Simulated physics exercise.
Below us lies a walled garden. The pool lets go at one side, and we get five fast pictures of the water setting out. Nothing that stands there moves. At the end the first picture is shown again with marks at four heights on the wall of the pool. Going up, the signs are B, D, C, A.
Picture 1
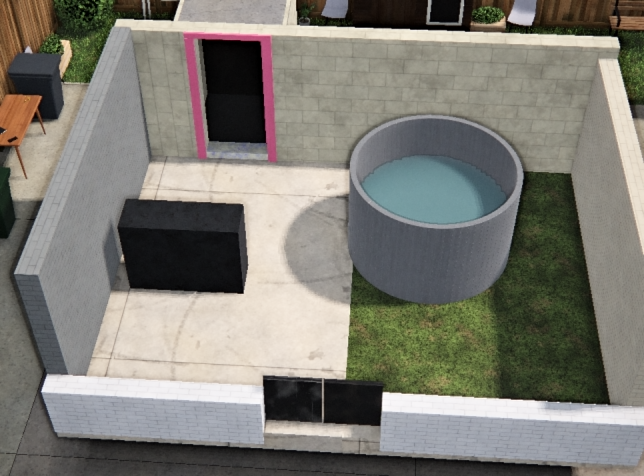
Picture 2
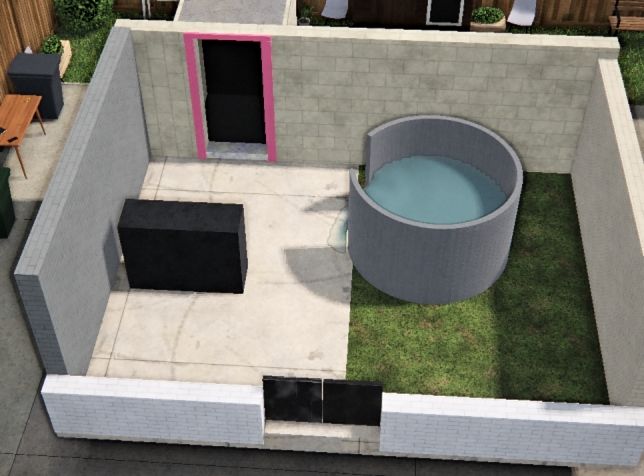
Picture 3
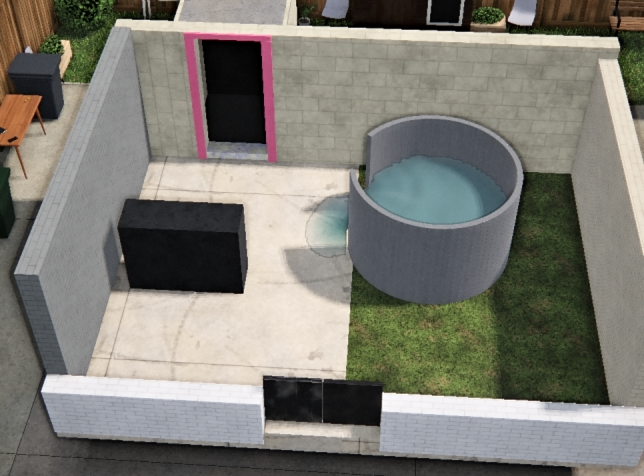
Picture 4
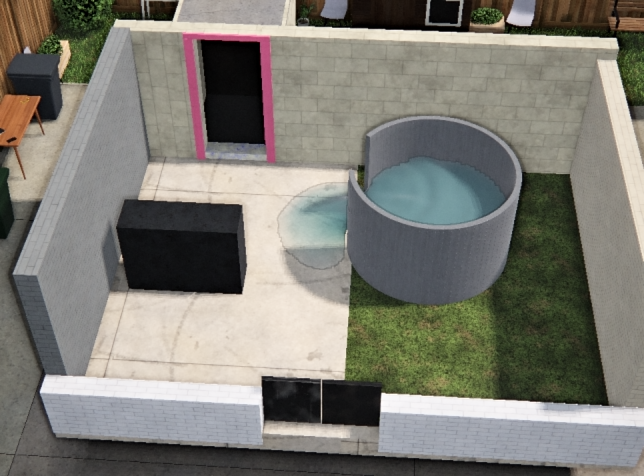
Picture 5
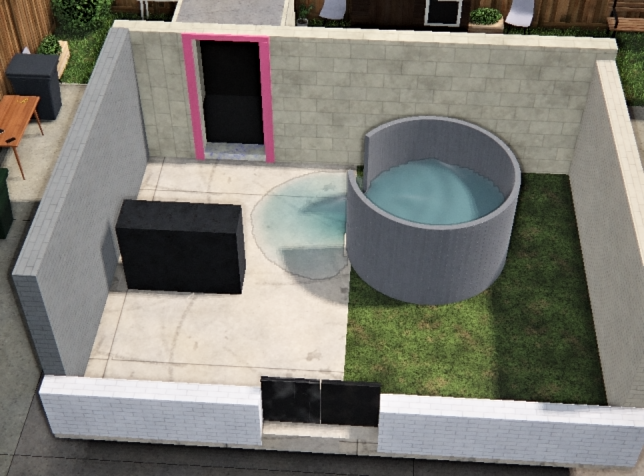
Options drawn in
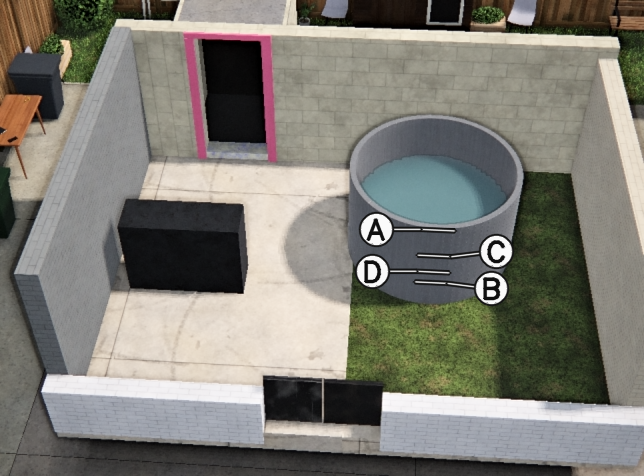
A round grey pool of blue-green water stands on the right of a walled garden seen from high above, partly on grass and partly on pale paving. A black block sits on the left, a pink-framed dark doorway is in the back wall, and a dark gate is shut in the low white front wall. A gap opens in the pool's left side, and water spreads leftward across the paving in a widening, rounded sheet.
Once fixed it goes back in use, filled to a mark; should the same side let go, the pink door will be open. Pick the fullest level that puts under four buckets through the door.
It is B.
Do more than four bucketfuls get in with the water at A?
Yes, it does.
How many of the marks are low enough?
One of them.
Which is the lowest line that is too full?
Here it is line D.
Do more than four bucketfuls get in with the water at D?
Yes.
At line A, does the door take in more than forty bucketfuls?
Yes, it does.
On the marked copy, A at (437, 230); B at (431, 282); C at (434, 255); D at (432, 272); from the bottom up B, D, C, A.
With A, dozens of bucketfuls pour in.
With B, a splash gets over, under a bucket.
With C, dozens of bucketfuls pour in.
With D, about 10 bucketfuls get in.
